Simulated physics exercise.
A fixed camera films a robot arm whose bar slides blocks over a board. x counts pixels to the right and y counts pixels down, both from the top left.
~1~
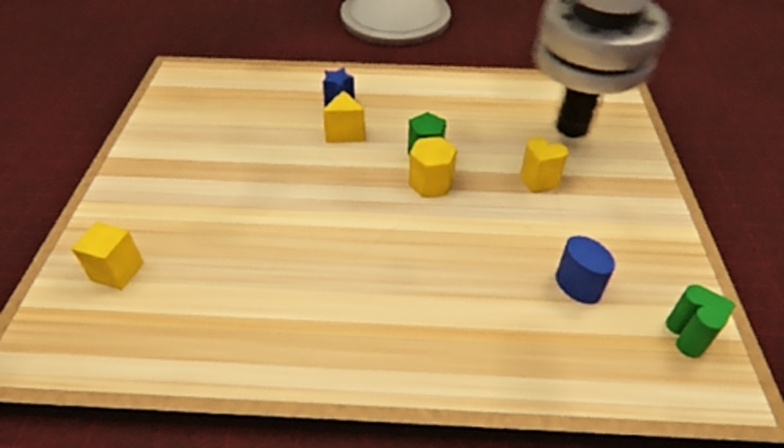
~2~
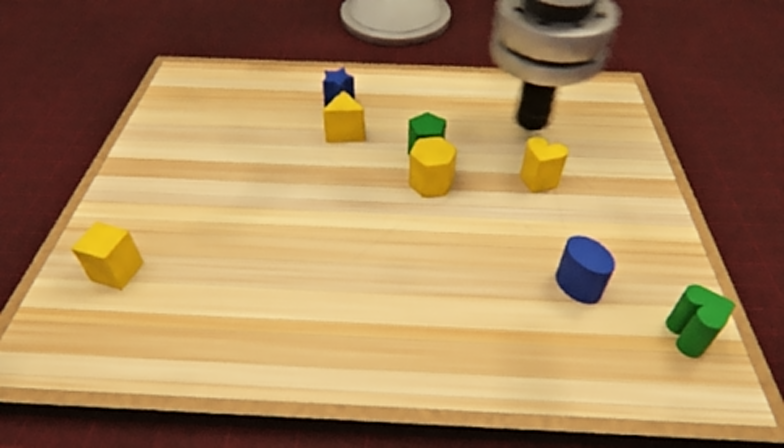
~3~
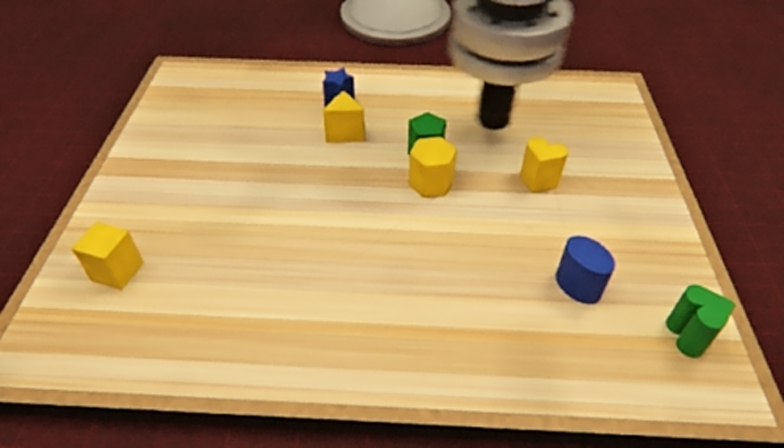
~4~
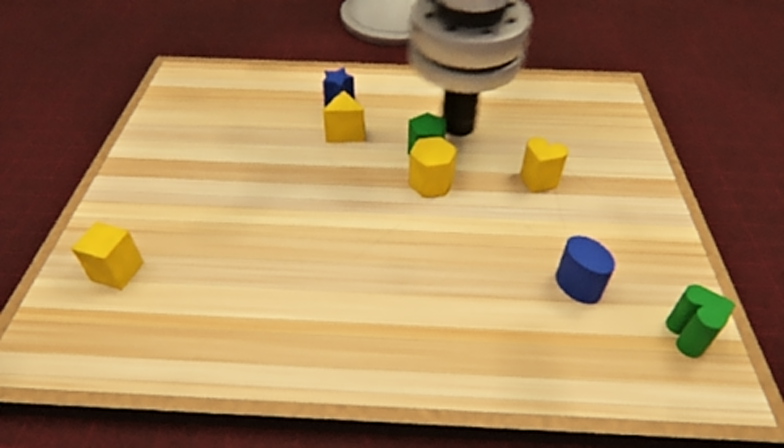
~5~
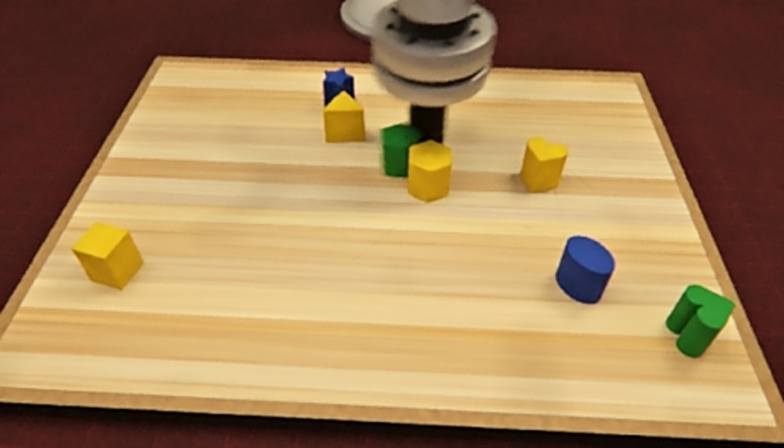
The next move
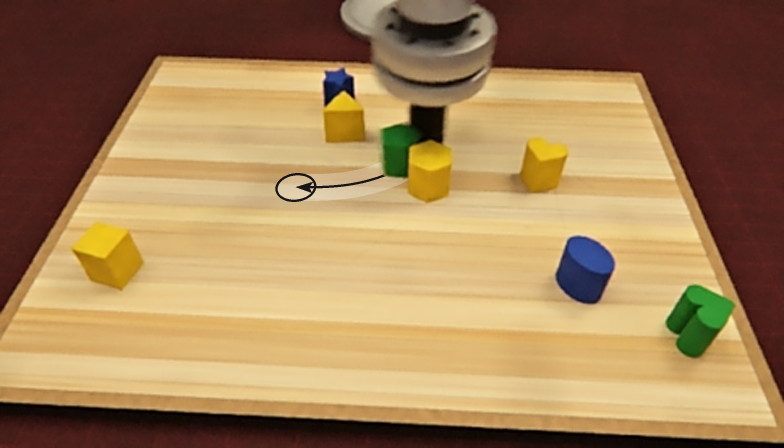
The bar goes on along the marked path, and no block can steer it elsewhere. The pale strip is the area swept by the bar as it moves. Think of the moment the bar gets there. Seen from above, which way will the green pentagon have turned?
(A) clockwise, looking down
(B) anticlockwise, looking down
The answer is B.
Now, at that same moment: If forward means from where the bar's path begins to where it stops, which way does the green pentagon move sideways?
The green pentagon is shifted sideways to the left, facing along the path from start to end.
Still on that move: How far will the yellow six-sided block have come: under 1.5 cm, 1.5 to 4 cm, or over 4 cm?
Less than 1.5 cm.
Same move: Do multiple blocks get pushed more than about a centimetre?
In short: No.
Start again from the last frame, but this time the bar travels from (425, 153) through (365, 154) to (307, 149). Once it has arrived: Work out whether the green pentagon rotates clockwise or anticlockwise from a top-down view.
Looking down, my answer is that the green pentagon rotates anticlockwise.
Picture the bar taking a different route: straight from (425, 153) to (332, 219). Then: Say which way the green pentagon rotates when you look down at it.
It turns round clockwise.
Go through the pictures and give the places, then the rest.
In the first picture, lower end of the bar (572, 128), tops of blocks, green pentagon (428, 123), yellow six-sided block (434, 151).
In the second picture, bar (532, 121), blocks as before.
In the third picture, bar (493, 120), blocks as before.
In the fourth picture, bar (458, 127), blocks as before.
In the fifth picture, bar (426, 139), green pentagon (399, 134), yellow six-sided block (431, 154).
The drawn path runs from (425, 153) by way of (390, 173) and (345, 185) to (296, 187).
On the path given first. One third of the way, bar (390, 159); green pentagon (357, 152), turned 15° clockwise.
Two thirds of the way, bar (344, 171); green pentagon (310, 168).
At the end, bar (294, 173); green pentagon (271, 179), turned 35° anticlockwise; yellow six-sided block not moved.
